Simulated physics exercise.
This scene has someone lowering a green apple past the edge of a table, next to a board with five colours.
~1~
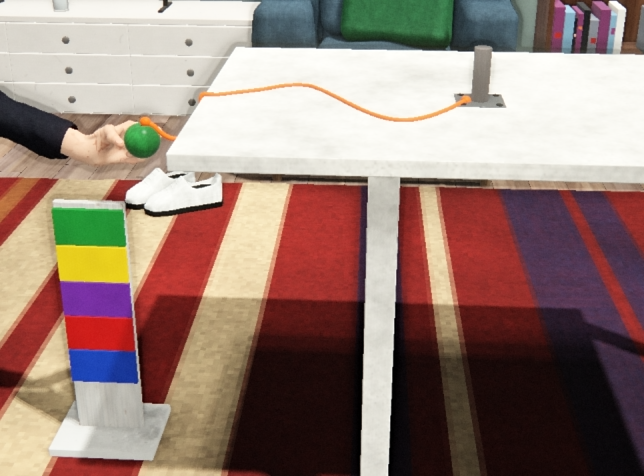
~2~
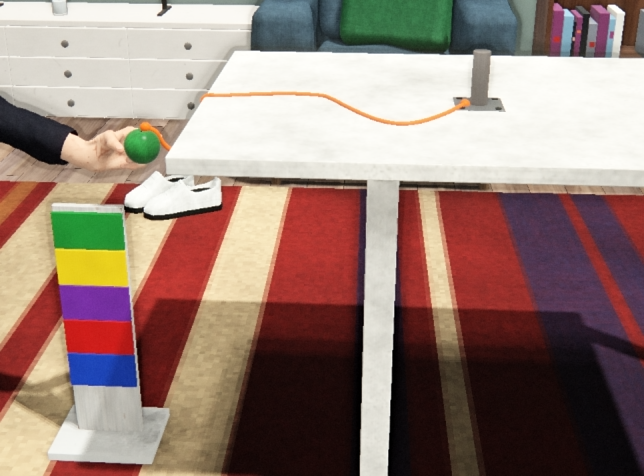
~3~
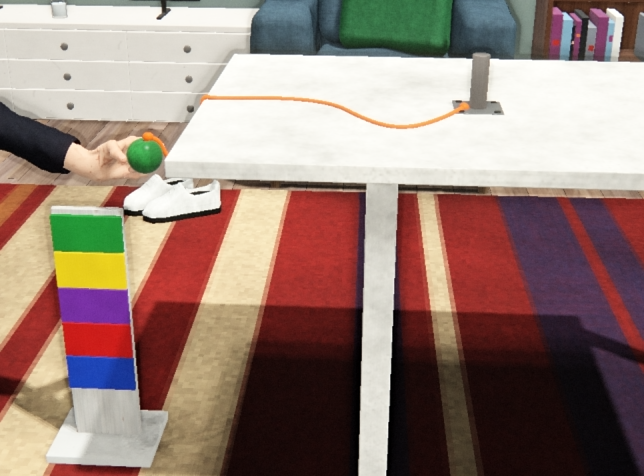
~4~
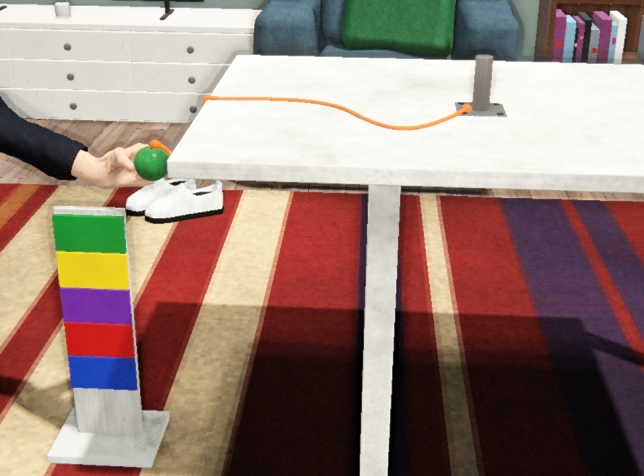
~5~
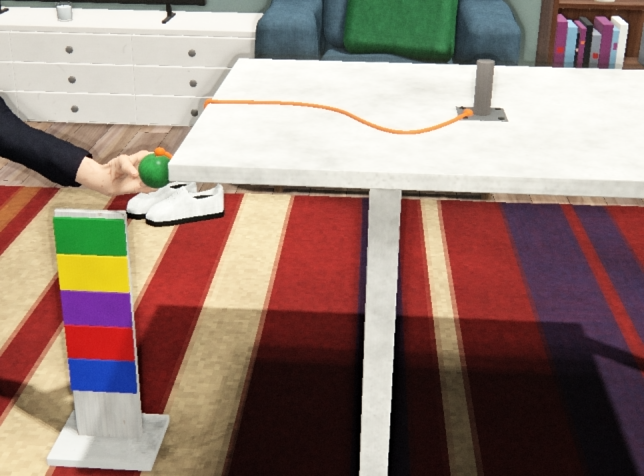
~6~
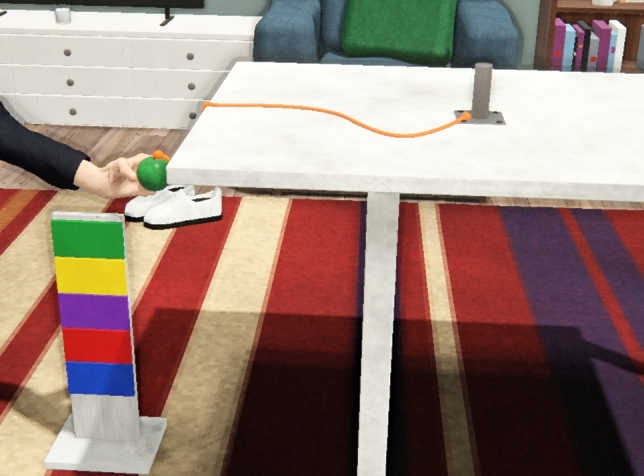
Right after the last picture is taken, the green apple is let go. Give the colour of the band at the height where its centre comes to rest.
The band is purple.
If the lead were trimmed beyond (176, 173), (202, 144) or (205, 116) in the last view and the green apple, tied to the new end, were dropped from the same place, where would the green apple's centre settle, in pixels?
In that order: (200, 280), (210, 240) and (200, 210).
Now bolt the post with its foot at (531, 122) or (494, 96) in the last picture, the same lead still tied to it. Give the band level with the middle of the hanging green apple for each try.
First try: Yellow; second try: Yellow.
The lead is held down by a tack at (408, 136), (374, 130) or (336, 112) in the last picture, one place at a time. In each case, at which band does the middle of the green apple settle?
Try by try: Yellow, then yellow, then green.
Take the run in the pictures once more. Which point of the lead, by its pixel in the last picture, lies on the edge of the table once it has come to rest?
Pixel (275, 106).
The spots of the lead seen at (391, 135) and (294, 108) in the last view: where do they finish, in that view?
Around (354, 117); the other one around (217, 117).
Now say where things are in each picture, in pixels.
In the first picture, green apple (142, 140); green (88, 228); yellow (92, 265); purple (96, 300); red (100, 335); blue (103, 367).
In the second picture, green apple (142, 146); lead through (445, 114) (379, 120) (334, 100) (263, 94) (197, 125).
In the third picture, green apple (145, 156).
In the fourth picture, green apple (152, 164); lead through (446, 119) (380, 125) (330, 105) (255, 99) (201, 139).
In the fifth picture, green apple (156, 171).
In the sixth picture, green apple (154, 174); lead through (446, 127) (380, 132) (330, 113) (255, 106) (202, 146).
Soon after, apple near (243, 318); level with purple.
Then, apple near (195, 315); level with purple.
At rest, apple near (201, 318); level with purple. Its centre hangs level with the purple band.
